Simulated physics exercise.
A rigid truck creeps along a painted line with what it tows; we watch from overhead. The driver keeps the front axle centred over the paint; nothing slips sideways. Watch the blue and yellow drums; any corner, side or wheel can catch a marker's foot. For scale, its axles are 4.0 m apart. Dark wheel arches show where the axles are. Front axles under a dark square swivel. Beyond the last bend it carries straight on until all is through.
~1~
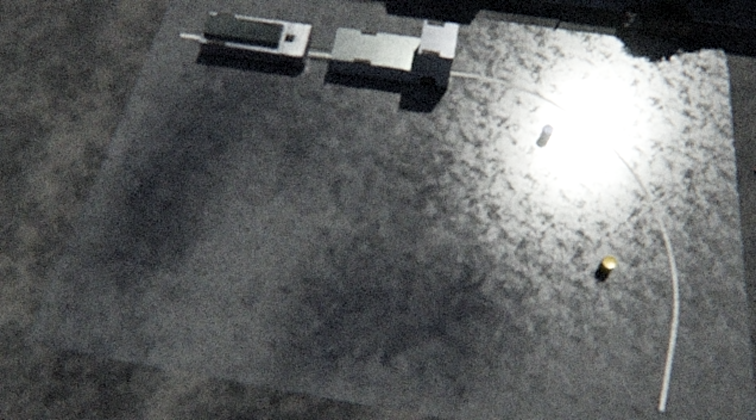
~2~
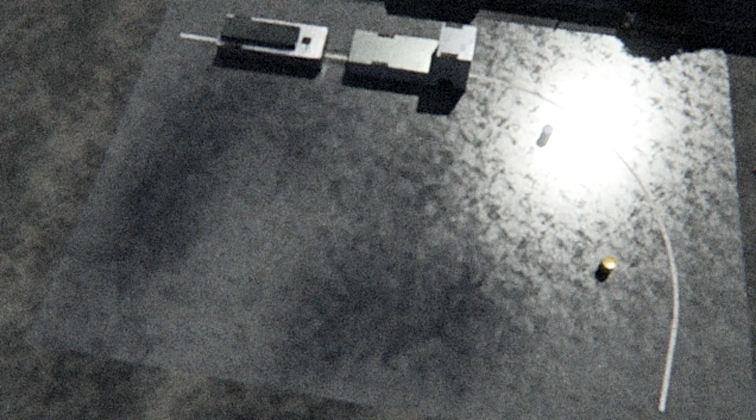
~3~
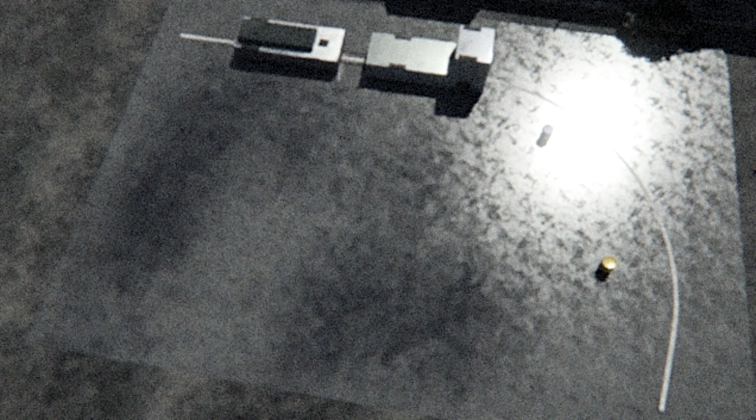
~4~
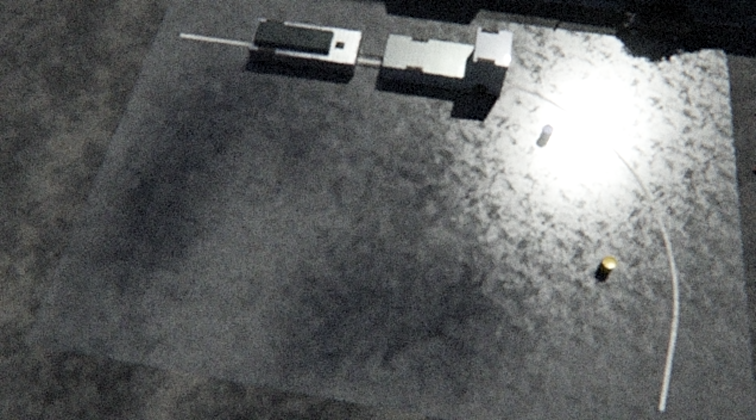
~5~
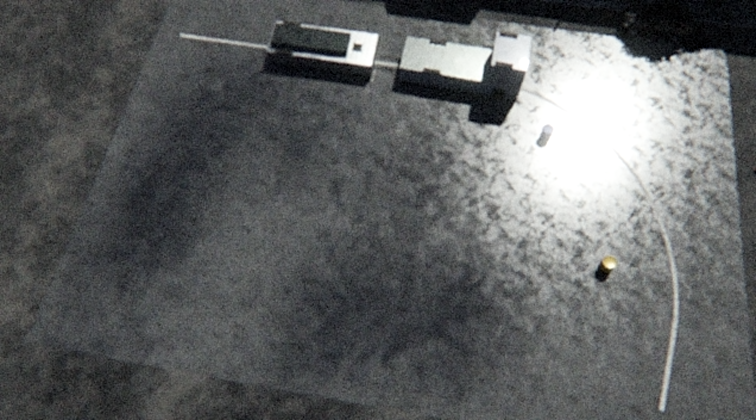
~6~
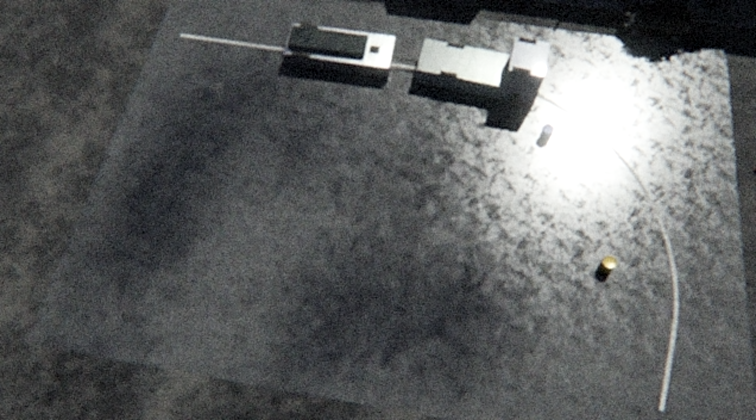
In the video, seen from above, a pale truck towing one trailer with a dark top creeps rightward along a thin white line toward a bright glare, turning very slightly, while a small blue drum and a yellow drum stay still.
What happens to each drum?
Blue gets struck, yellow escapes.
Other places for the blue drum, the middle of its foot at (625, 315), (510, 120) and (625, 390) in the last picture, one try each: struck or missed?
First struck, second hit, third hit.
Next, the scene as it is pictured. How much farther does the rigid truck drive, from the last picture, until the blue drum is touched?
About 12.5 m.
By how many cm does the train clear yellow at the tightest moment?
Yellow 40.
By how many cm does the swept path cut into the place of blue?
About: Blue 70.
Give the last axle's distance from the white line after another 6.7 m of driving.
Some 10 cm off it.
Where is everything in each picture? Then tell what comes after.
Nose (450, 59); last axle (221, 29); still straight; blue (547, 133), yellow (607, 265); 1 trailer, in the first frame.
Nose (468, 61); last axle (238, 31); still straight, in the second frame.
Nose (486, 64); last axle (255, 33); still straight, in the third frame.
Nose (503, 66); last axle (271, 36); still straight, in the fourth frame.
Nose (521, 71); last axle (288, 38); turned 2°, in the fifth frame.
Nose (538, 77); last axle (305, 40); turned 4°; blue (547, 133), yellow (607, 265), in the sixth frame.
After another 9.4 m, the last axle is at (449, 65) of the last picture, 35 cm off the line.
After another 12.4 m, the last axle is at (493, 79) of the last picture, 85 cm off the line; the trailer has hit blue.
After another 28.4 m, the last axle is at (652, 261) of the last picture, 160 cm off the line; yellow has been passed with 40 cm to spare.
After another 37.6 m, the last axle is out of the picture, 40 cm off the line; 1 of 2 struck in all.
